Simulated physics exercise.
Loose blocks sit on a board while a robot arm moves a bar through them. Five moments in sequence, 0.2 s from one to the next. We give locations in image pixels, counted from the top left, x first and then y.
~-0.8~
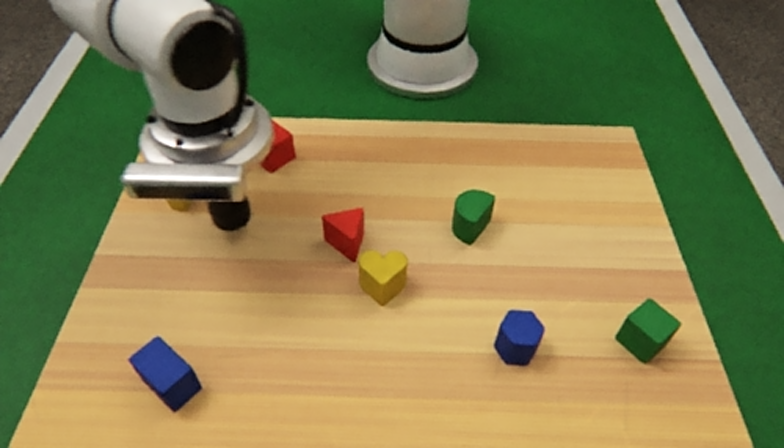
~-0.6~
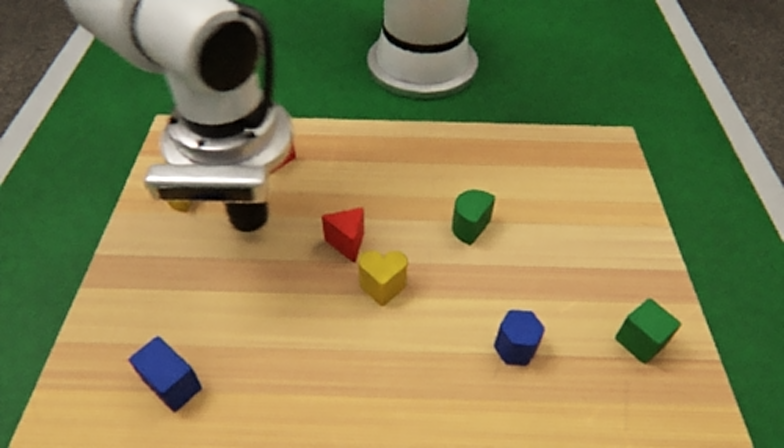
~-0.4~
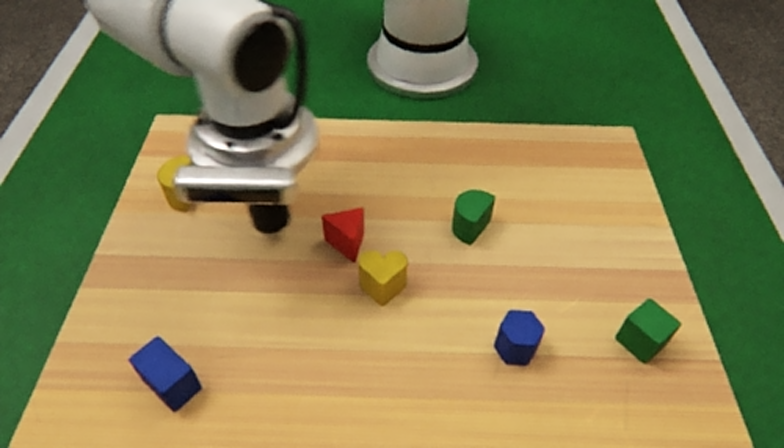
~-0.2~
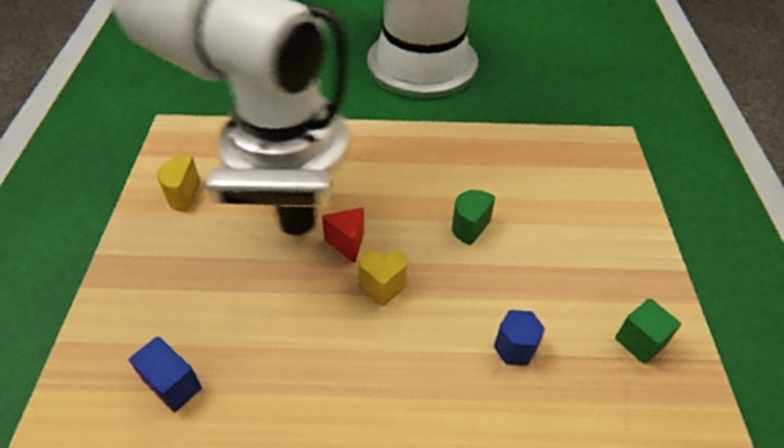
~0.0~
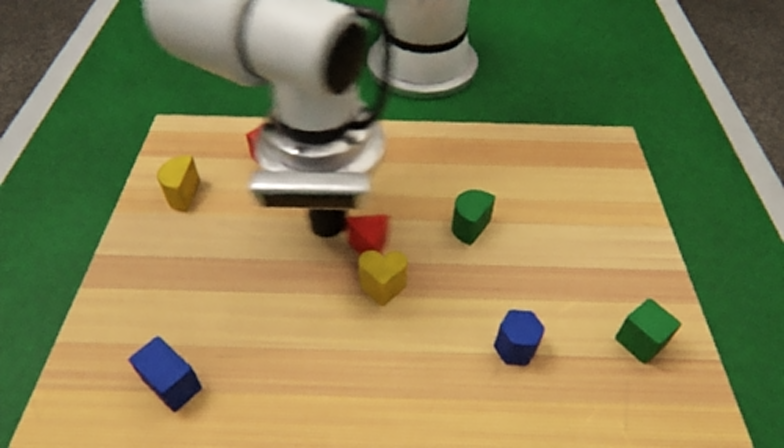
On a wooden board, a robot arm moves right and nudges a red triangular block.
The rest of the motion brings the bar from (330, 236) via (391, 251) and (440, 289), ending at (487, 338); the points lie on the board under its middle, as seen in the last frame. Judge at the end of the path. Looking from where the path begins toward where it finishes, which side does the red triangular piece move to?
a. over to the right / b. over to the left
Choice b: Over to the left.
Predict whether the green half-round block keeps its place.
That block remains where it is.
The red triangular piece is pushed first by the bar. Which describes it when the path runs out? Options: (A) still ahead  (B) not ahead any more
I'll go with B - not ahead any more.
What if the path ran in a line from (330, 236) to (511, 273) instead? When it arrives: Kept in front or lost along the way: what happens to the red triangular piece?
My prediction: No longer in front.
On the path given first. One third of the way, bar at (391, 240); red triangular piece at (432, 246), turned 15° clockwise; yellow heart at (385, 266), turned 15° clockwise.
Two thirds of the way, bar at (442, 278); red triangular piece at (490, 281); yellow heart at (385, 266), turned 15° clockwise.
At the end, bar at (489, 327); red triangular piece at (525, 297), turned 90° anticlockwise; yellow heart at (385, 266), turned 15° clockwise; green half-round block not moved; blue six-sided block at (533, 336).
